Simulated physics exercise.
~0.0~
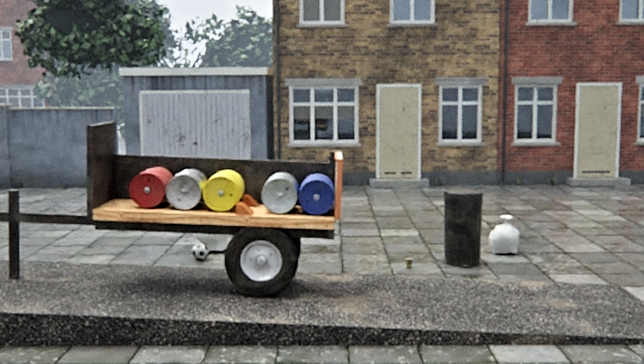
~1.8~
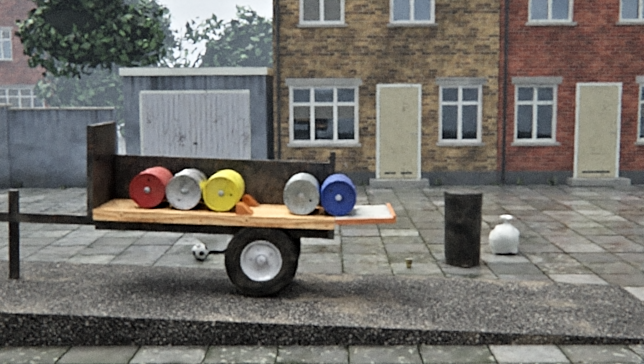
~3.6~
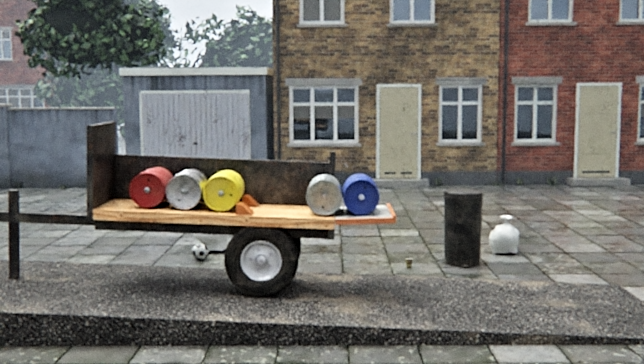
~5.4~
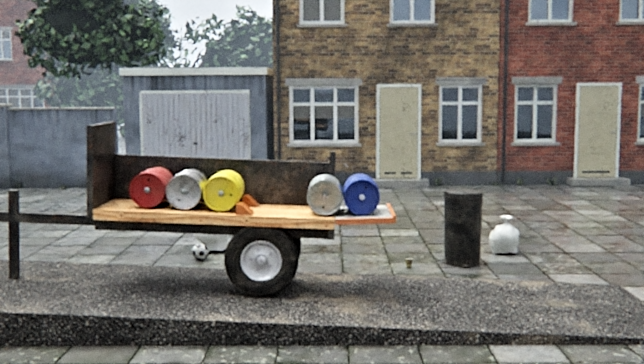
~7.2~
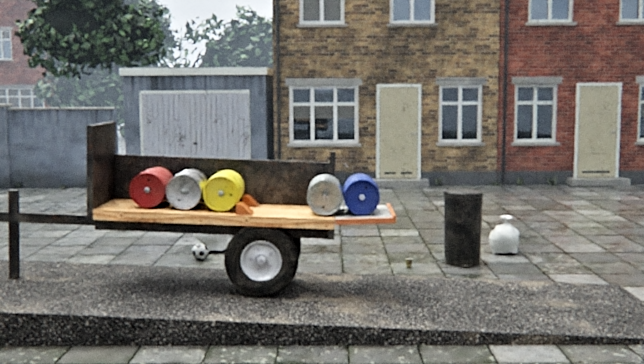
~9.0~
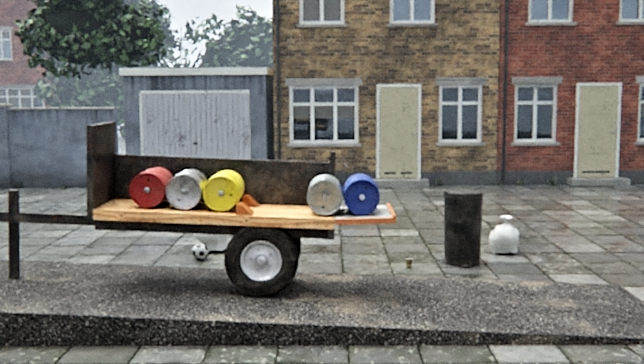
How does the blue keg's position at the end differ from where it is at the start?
At the start the blue keg sits on the trailer bed just inside the raised tailgate. By the end it is further right, resting on the lowered tailgate.
